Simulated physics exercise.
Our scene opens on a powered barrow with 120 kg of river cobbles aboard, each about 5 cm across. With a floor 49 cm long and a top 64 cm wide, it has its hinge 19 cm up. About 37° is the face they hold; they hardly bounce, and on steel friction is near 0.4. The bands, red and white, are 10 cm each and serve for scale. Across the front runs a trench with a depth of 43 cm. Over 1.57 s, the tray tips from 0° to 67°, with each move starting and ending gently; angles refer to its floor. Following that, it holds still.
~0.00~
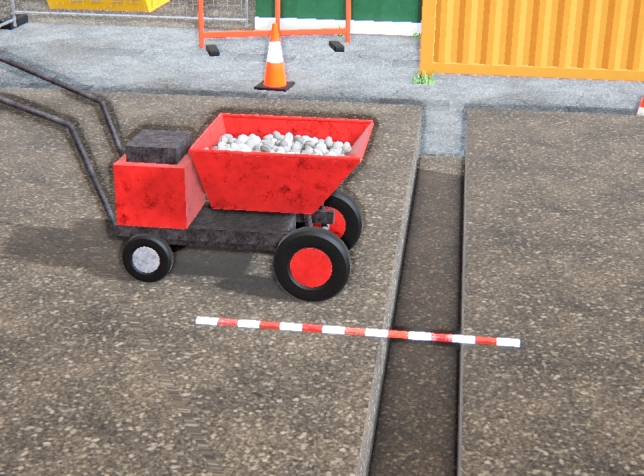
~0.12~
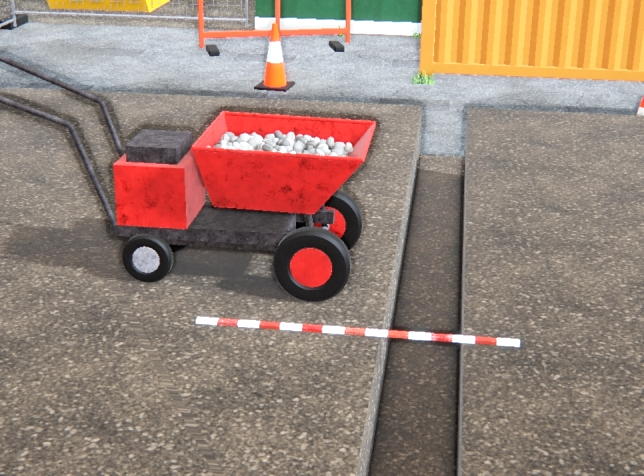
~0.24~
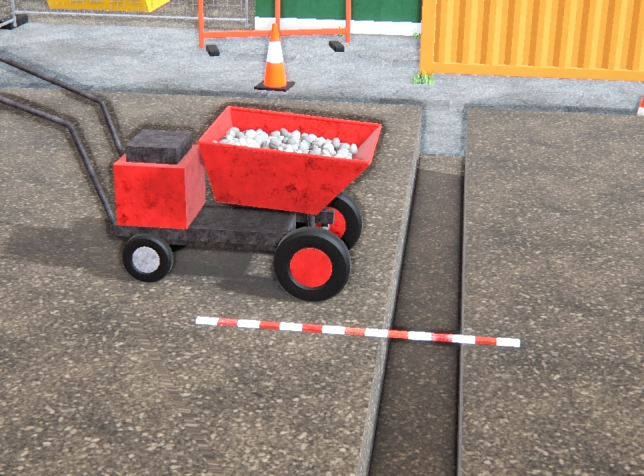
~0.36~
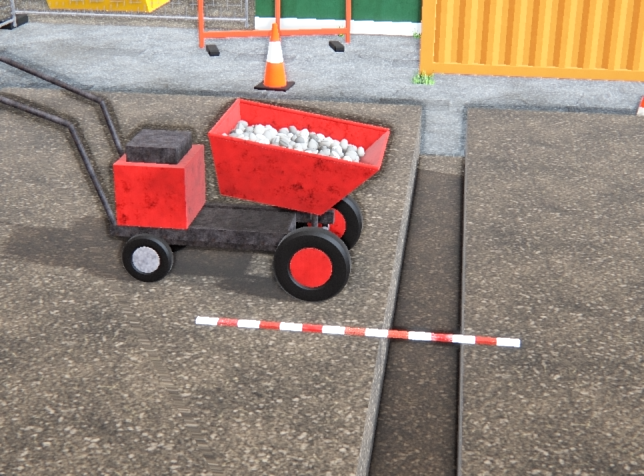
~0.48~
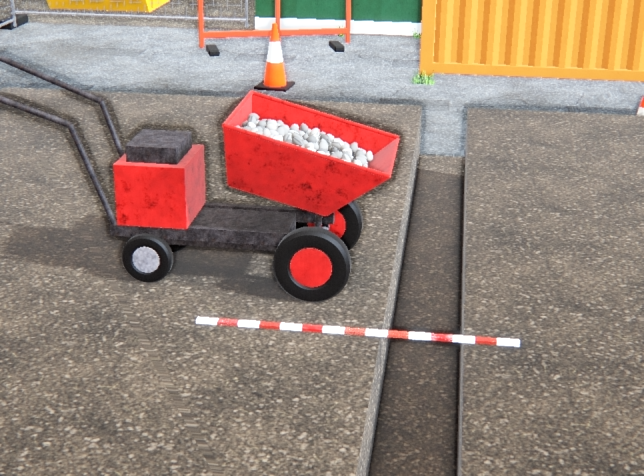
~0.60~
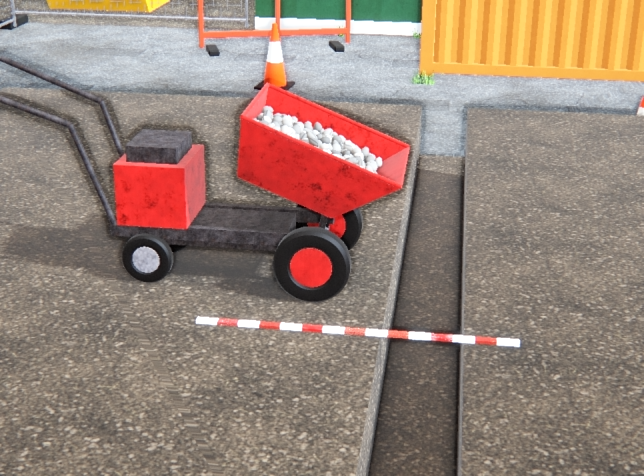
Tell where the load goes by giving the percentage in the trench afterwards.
About 61 per cent of the load is in the trench.
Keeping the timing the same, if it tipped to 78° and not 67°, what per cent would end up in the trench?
Then about 60 per cent.
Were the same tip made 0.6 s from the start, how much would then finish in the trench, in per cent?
Close to 40 percent, then.
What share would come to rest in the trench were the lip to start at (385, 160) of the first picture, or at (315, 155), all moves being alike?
Around 35% for the first place and 100% for the second.
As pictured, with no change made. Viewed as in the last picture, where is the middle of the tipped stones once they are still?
Around (452, 340).
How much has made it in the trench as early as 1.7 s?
Roughly 15% by that time.
After 1.2 s the floor is at 57°; 99 % in the tray, 1 % in the trench; the foremost stones are at (444, 240).
After 1.7 s the floor is at 67°; 67 % in the tray, 13 % in the trench, 20 % past the trench; the foremost stones are at (537, 290).
After 2.0 s the floor is at 67°; 38 % in the tray, 23 % in the trench, 39 % past the trench; the foremost stones are at (592, 302).
After 4.0 s the floor is at 67°; 0 % in the tray, 61 % in the trench, 39 % past the trench; the foremost stones are at (622, 317).
